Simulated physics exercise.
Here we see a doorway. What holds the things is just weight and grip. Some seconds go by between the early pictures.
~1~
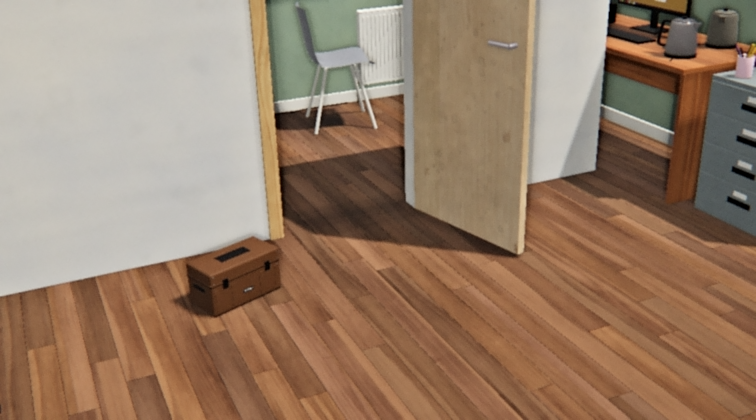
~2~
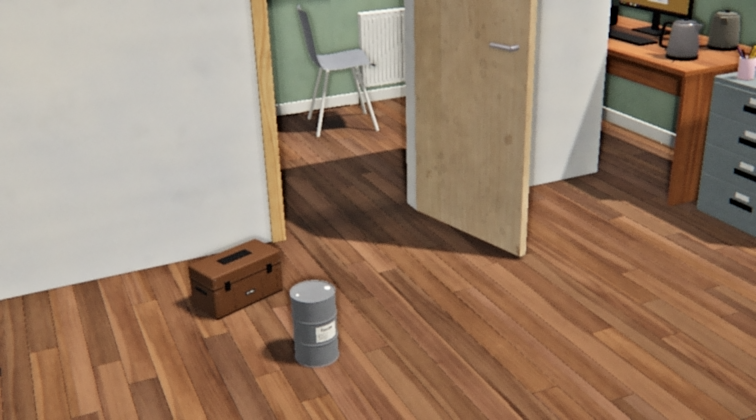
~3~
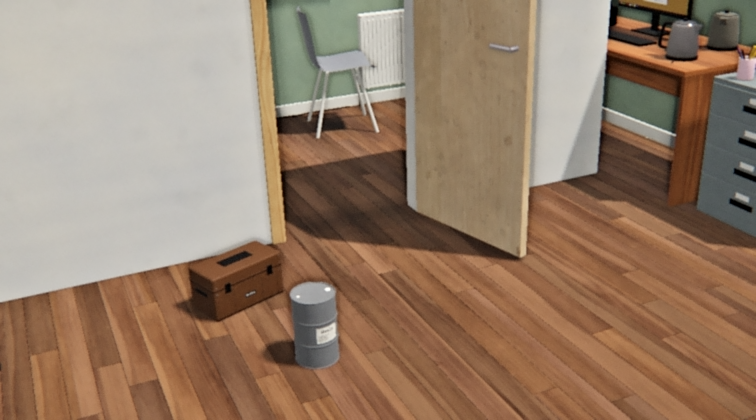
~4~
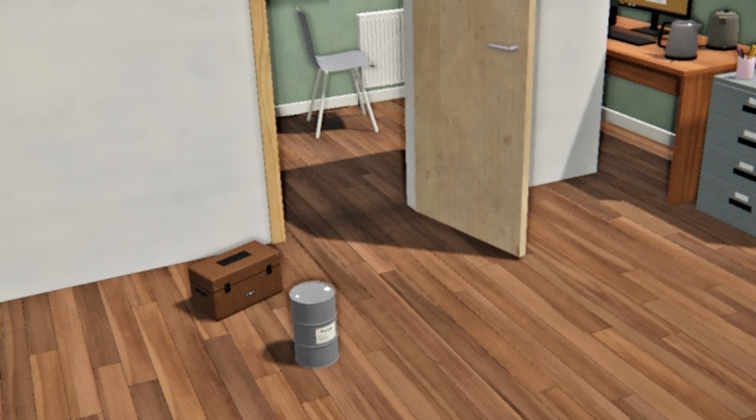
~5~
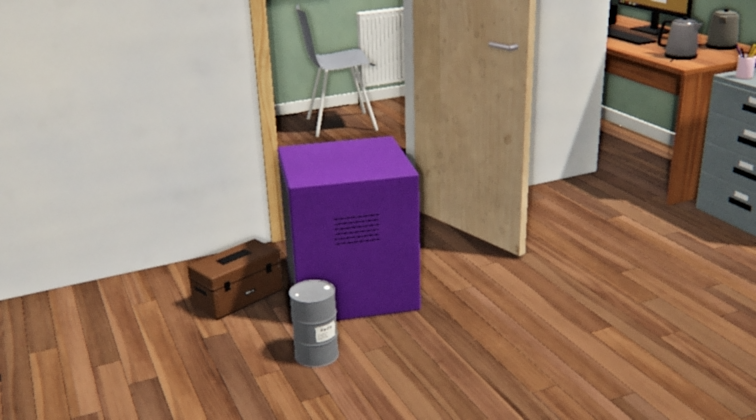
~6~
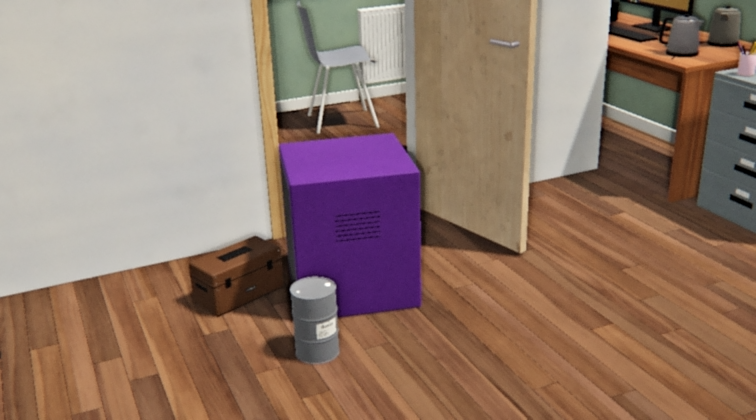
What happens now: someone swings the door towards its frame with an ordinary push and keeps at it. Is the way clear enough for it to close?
The door will be held back from its frame.
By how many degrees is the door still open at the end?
Near 60° open.
Then, 0.50 s after the last picture, door at 94°.
Then, 0.80 s after the last picture, door at 79°.
Then, 1.10 s after the last picture, door at 61°.
At rest, door at 59°; all 3 in place. Seen from the same camera at the end, purple appliance near (348, 224).
